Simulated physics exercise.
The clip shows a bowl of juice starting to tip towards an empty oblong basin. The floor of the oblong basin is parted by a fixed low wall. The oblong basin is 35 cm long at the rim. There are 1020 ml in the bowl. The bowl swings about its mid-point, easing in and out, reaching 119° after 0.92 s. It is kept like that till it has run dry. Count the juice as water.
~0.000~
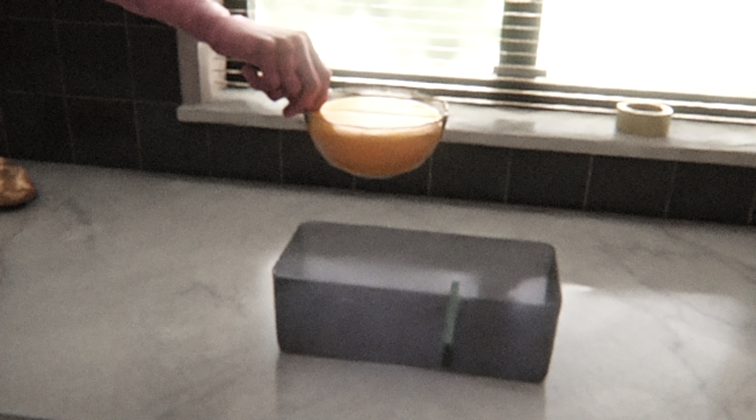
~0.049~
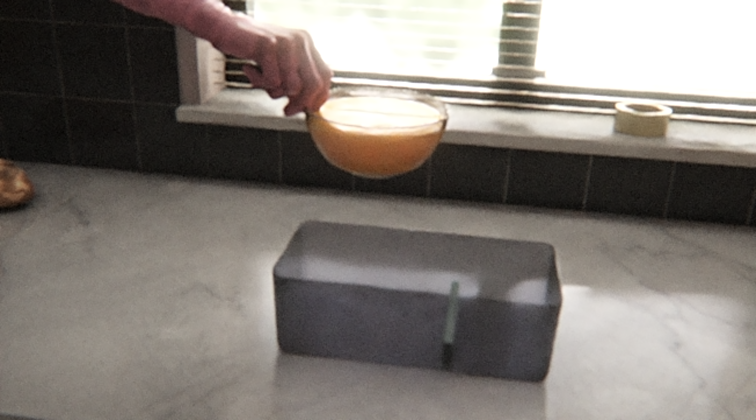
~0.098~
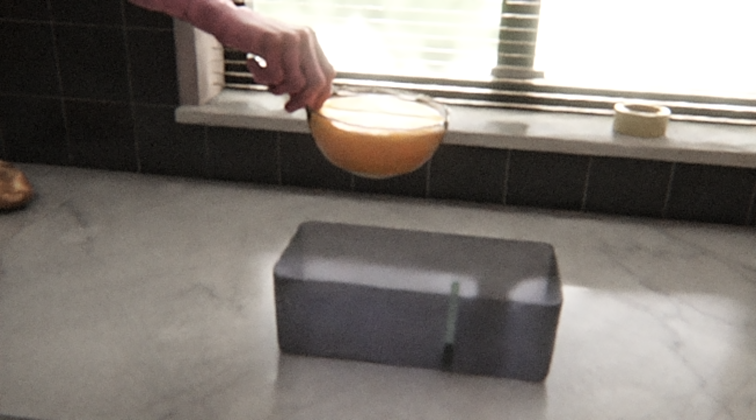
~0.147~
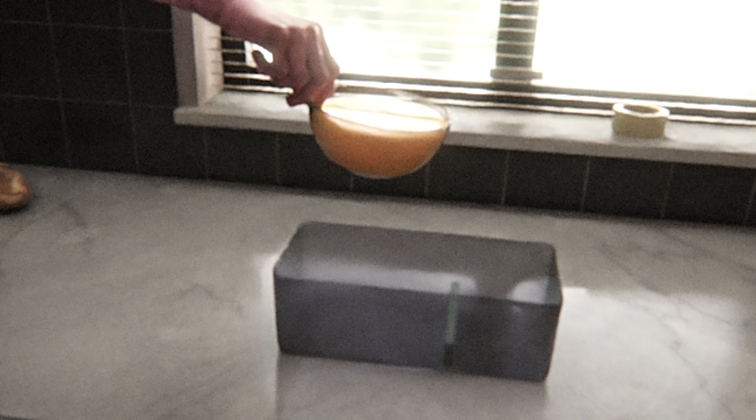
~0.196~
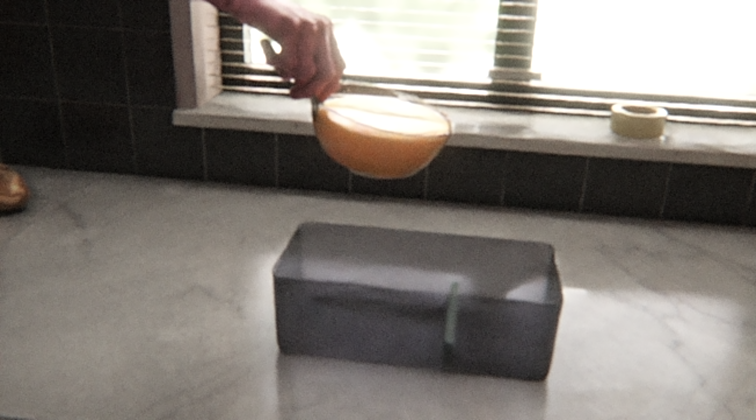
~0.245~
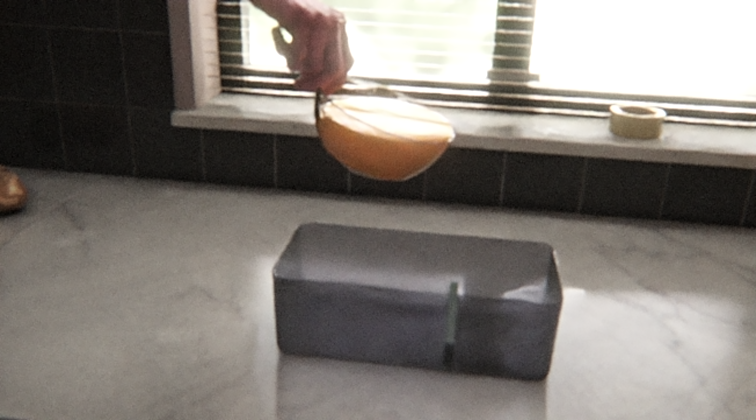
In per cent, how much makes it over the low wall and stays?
The far part has some 62 per cent.
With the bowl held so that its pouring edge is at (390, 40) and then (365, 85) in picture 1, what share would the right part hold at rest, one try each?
First 40, then 10 per cent.
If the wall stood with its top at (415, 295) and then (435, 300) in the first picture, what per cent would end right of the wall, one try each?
First 90, then 80 per cent.
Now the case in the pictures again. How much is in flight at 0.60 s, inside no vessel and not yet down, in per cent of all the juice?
Some 44 per cent.
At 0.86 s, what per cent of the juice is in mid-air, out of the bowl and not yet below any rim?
Near 12 in a hundred.
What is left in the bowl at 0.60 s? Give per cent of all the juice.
Some 20 per cent.
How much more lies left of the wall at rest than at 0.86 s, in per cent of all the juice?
Some 10 per cent.
Then, 0.60 s in, the tilt is 86° and 19 per cent is still to pour, 0 is left of the wall and 37 right of it.
Then, 0.86 s in, the tilt is 118° and 0 per cent is still to pour, 27 is left of the wall and 62 right of it.
Then, 1.13 s in, the tilt is 119° and 0 per cent is still to pour, 33 is left of the wall and 64 right of it.
Then, 1.42 s in, the tilt is 119° and 0 per cent is still to pour, 36 is left of the wall and 62 right of it.
Finally, 36 per cent lies left of the wall, 62 right of it and 2 outside.
